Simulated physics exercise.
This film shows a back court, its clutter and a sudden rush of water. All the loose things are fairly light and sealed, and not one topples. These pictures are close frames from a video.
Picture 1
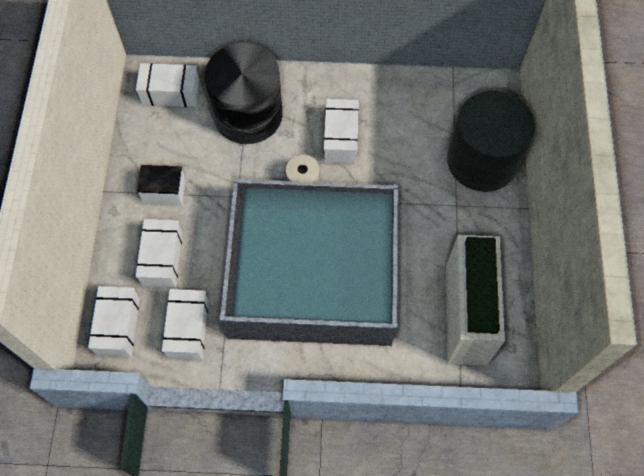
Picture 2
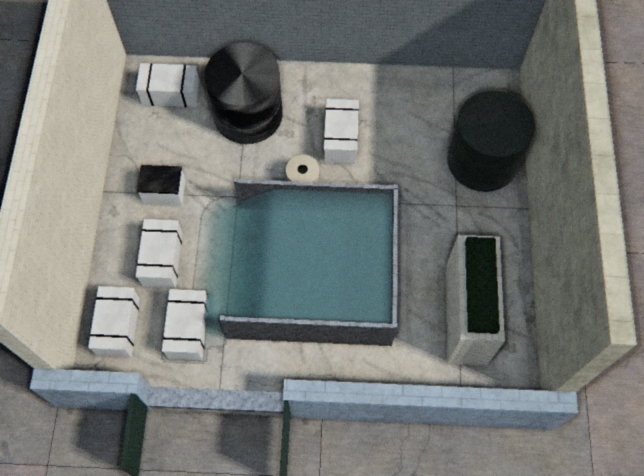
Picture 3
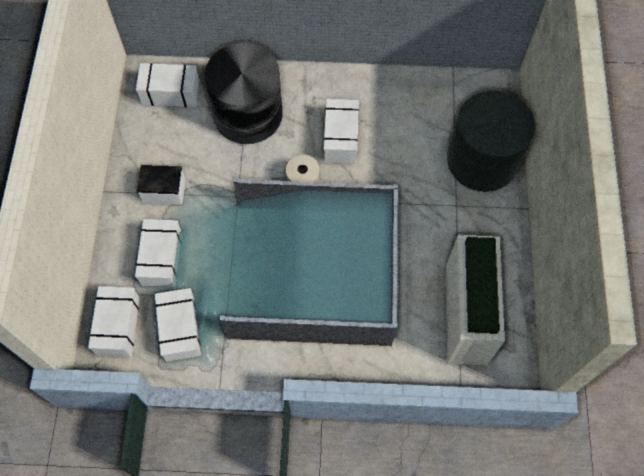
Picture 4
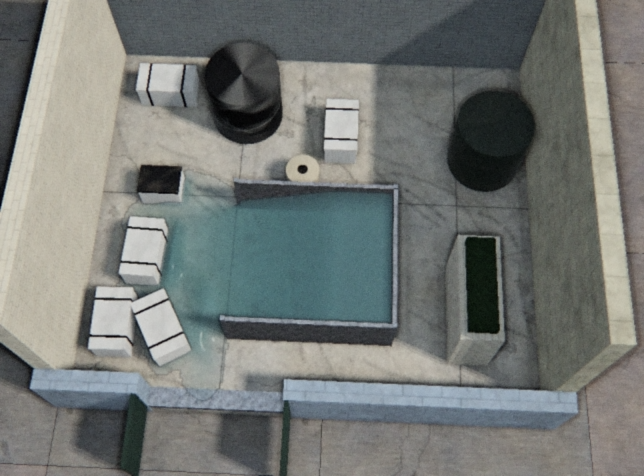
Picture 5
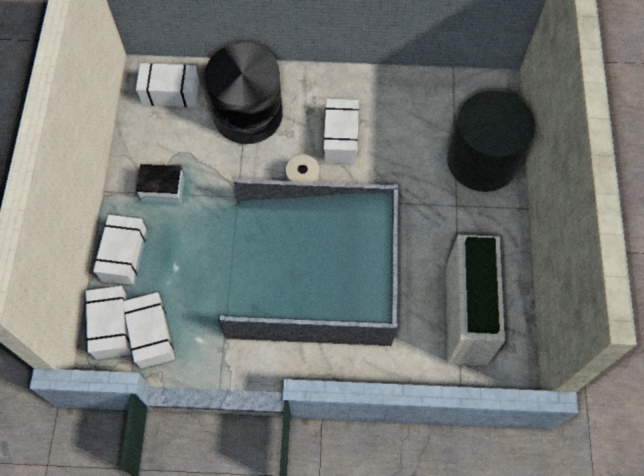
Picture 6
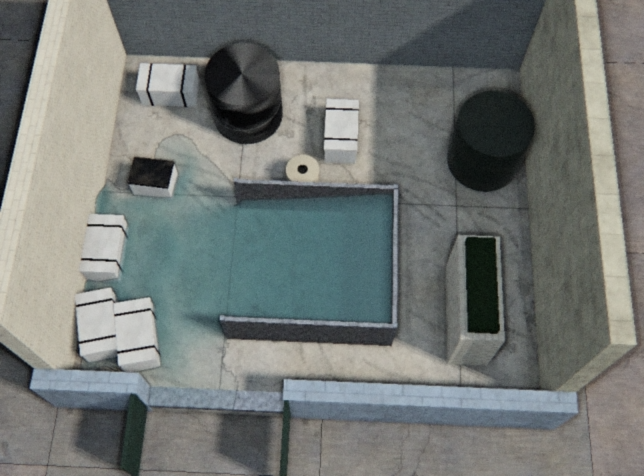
Water rushed out of the left side of a square pool and spread across the pale courtyard floor, pushing the nearby white boxes toward the left wall, then nudging a dark-topped one.
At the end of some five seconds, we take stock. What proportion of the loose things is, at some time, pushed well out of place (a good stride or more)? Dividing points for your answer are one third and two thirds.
Answer: A share of two thirds or more.
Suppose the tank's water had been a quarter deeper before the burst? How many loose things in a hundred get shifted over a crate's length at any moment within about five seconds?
My estimate is around 90 percent.
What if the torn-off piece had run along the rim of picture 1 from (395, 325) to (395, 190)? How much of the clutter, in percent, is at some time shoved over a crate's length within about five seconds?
About 0 per cent.
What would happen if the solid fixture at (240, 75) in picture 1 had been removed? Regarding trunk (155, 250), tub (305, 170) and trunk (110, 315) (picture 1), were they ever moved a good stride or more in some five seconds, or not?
One by one: Cleared the mark; remained nearby; cleared the mark.
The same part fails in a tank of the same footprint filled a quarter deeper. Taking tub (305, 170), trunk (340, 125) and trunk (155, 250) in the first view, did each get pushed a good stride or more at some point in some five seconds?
One after the other: Pushed that far, not that far, swept aside.
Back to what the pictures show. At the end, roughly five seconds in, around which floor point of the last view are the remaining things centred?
Near (286, 164).
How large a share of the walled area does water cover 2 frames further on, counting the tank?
My guess is around 35 per cent.
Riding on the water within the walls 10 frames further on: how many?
My tally gives 4.
A moment on, 3 of 7 are well off their spots; 2 afloat.
Next, 2 of 7 are well off their spots; 4 afloat.
Later, 5 of 7 are well off their spots; 2 afloat.
In the end, 5 of 7 are well off their spots, and 5 have been at some point; 3 afloat.
